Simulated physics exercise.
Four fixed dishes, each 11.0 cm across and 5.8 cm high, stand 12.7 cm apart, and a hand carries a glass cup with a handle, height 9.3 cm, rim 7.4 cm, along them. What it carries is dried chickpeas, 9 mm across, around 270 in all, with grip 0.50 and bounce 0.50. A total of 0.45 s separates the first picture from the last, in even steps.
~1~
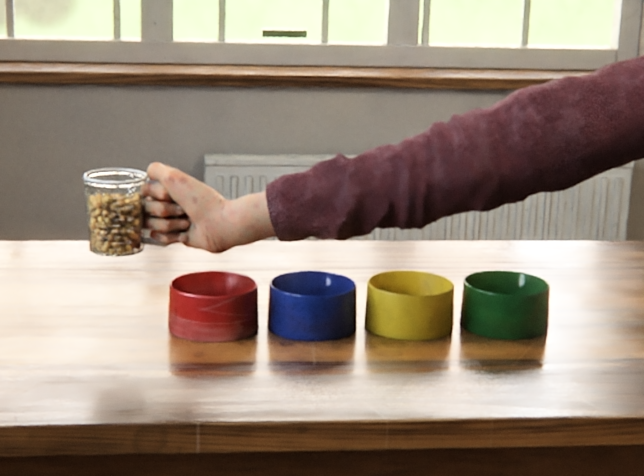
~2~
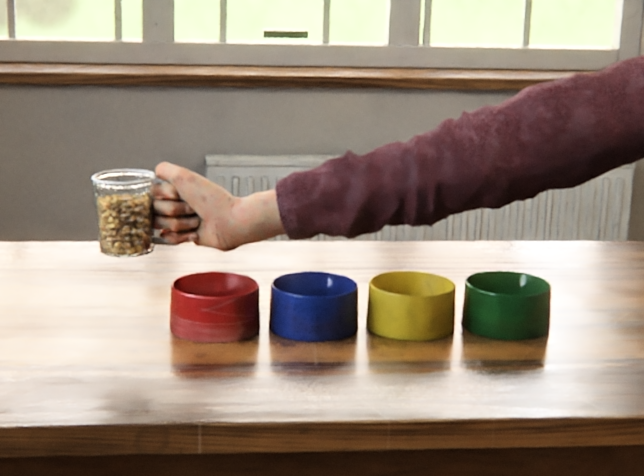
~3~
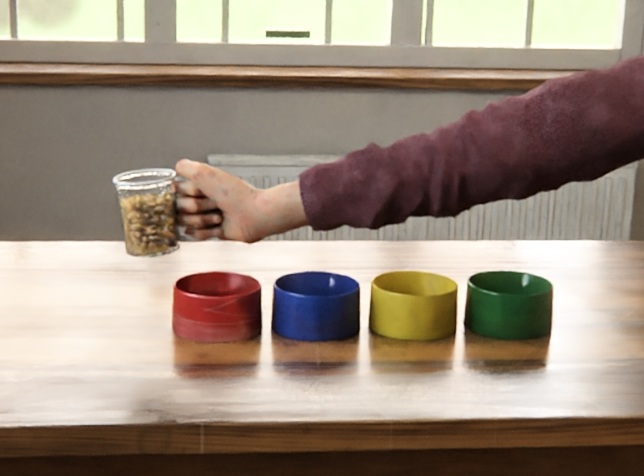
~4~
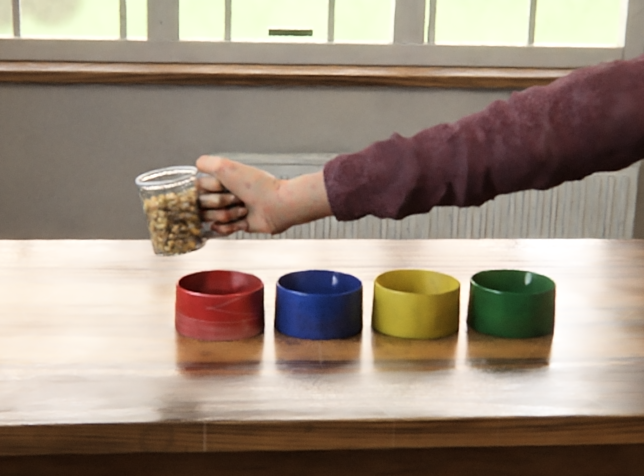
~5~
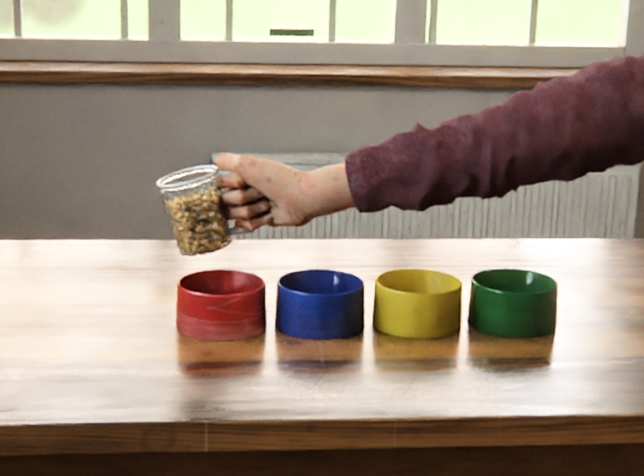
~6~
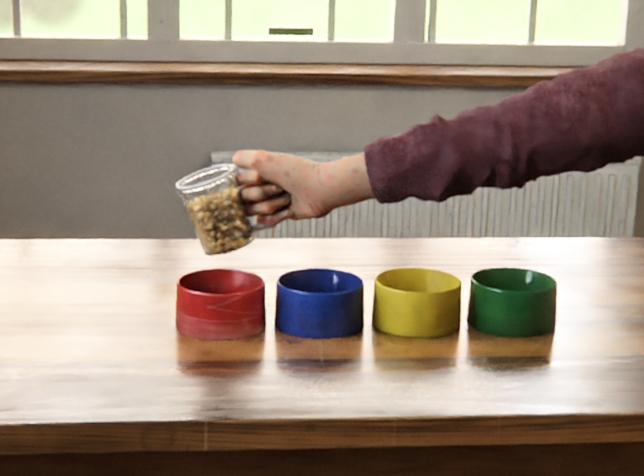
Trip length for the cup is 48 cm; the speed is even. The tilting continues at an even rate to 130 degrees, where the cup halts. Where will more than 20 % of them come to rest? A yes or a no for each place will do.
Red - no; blue - no; green - no; yellow - yes; counter - yes.
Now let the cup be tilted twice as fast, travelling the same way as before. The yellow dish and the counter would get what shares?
That gives yellow 70 with 10 for the counter.
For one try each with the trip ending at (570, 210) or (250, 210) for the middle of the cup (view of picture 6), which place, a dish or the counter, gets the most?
On the first run most goes to green, and on the second to red.
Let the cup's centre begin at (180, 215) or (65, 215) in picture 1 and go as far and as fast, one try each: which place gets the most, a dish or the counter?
In the first try green collects the most, and in the second it's yellow.
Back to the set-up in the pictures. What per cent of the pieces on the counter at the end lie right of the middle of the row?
Fraction on that side: Around 100 %.
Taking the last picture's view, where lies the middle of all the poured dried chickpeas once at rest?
Resting centre estimate: Around (430, 315).
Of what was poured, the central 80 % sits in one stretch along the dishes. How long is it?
About 9 cm.
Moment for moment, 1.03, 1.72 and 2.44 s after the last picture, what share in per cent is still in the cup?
One after the other: 100, 90, 0 in a hundred.
Then, 1.03 s after the last picture, tilt 70 degrees; cup holds 100 %.
Then, 1.72 s after the last picture, tilt 105 degrees; cup holds 90 %, yellow 10 %.
Then, 2.44 s after the last picture, tilt 130 degrees; cup holds 0 %, yellow 70 %.
In the end, red 0 %, blue 0 %, green 0 %, yellow 70 %, counter 25 %.
